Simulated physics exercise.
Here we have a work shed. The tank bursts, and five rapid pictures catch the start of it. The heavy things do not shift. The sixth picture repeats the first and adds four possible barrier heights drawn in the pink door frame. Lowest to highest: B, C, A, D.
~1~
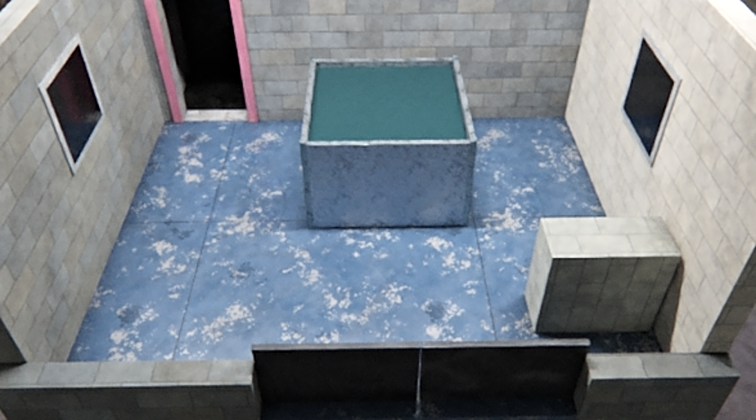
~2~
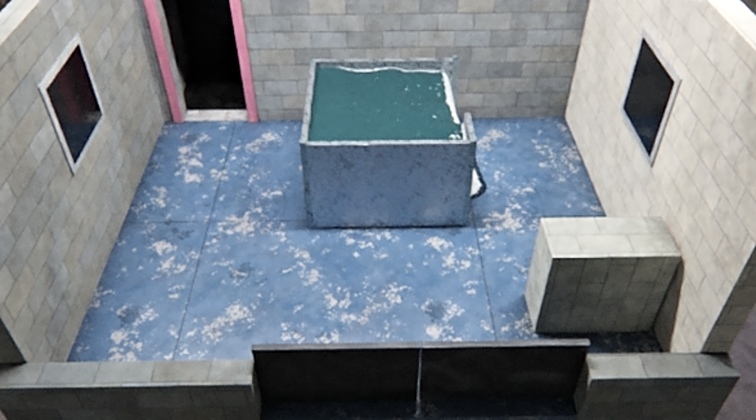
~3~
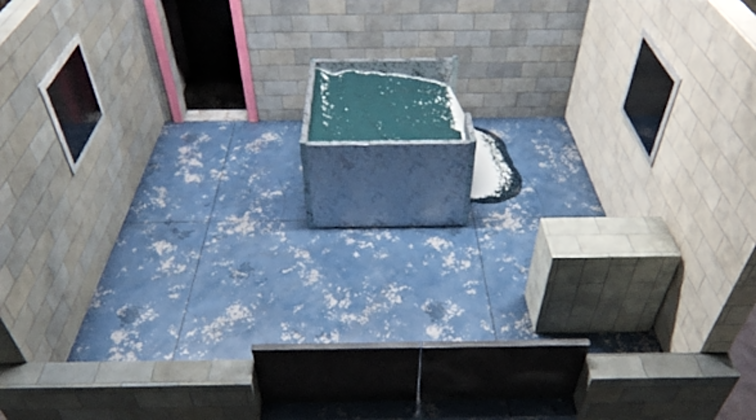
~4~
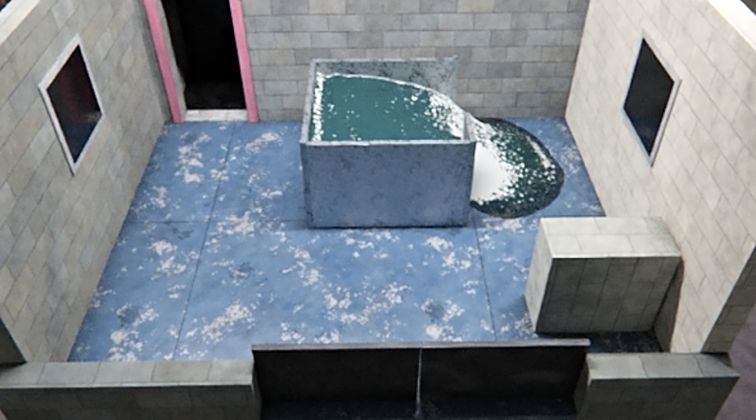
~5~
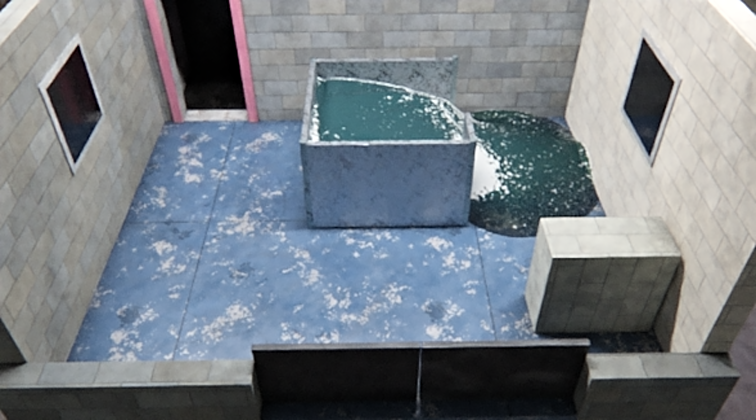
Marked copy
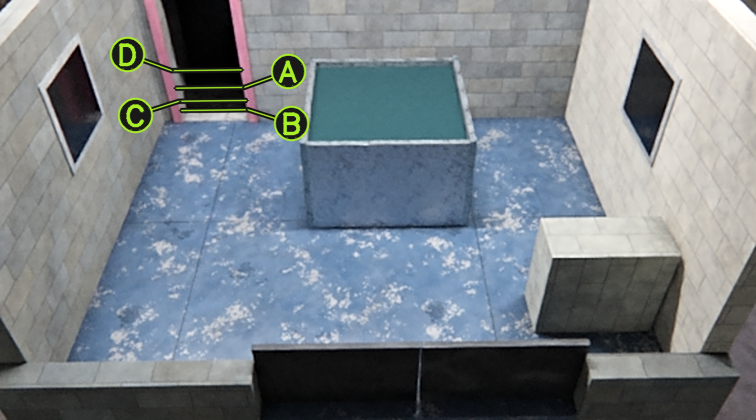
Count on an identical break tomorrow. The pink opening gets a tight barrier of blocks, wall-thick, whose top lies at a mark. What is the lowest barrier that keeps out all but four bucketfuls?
Line B just does it.
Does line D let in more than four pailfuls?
No.
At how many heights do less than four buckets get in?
All four.
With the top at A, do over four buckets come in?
No, not at all.
On the marked copy, A at (210, 87); B at (214, 110); C at (212, 100); D at (206, 70); from the bottom up B, C, A, D.
Choosing A, nothing gets over.
Choosing B, a splash gets over, under a bucket.
Choosing C, nothing gets over.
Choosing D, nothing gets over.
